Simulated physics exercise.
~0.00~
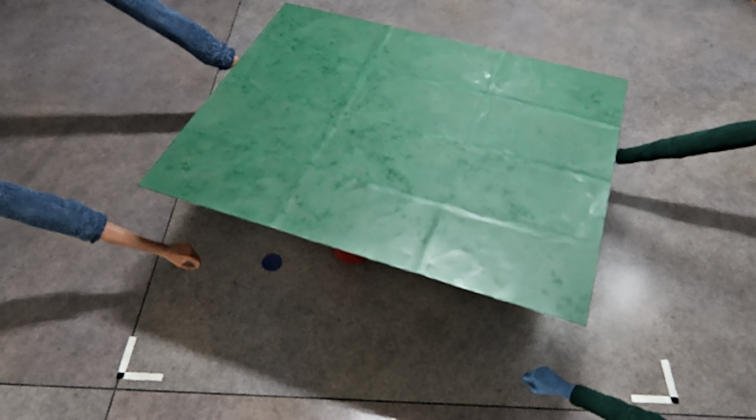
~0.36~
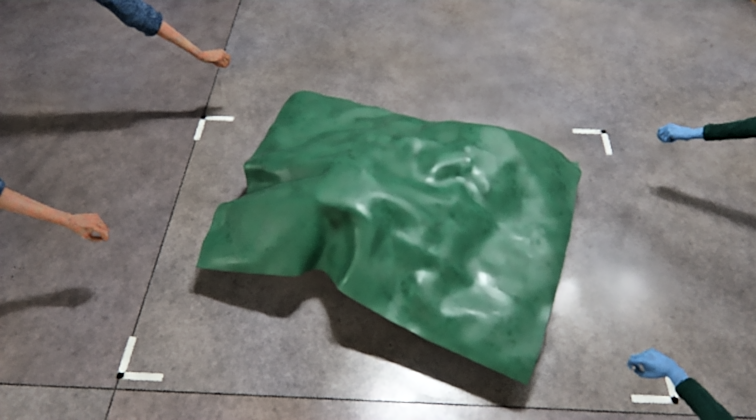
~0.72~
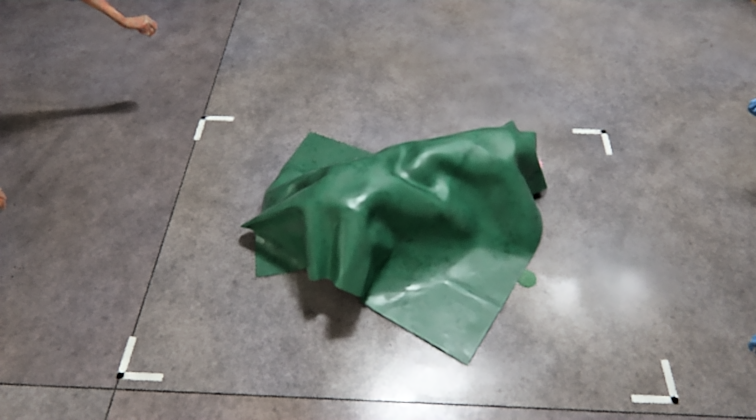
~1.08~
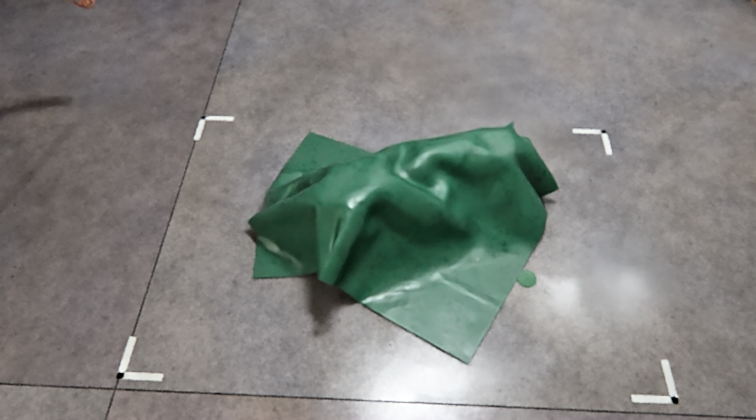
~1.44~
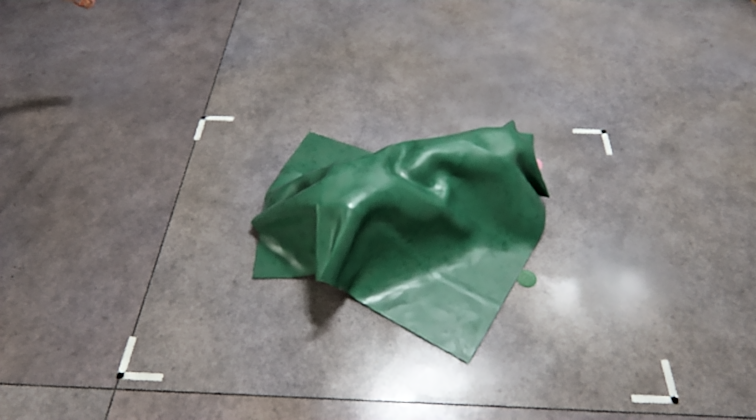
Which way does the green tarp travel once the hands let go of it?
The tarp moves down, dropping toward the shop floor and settling into folds.
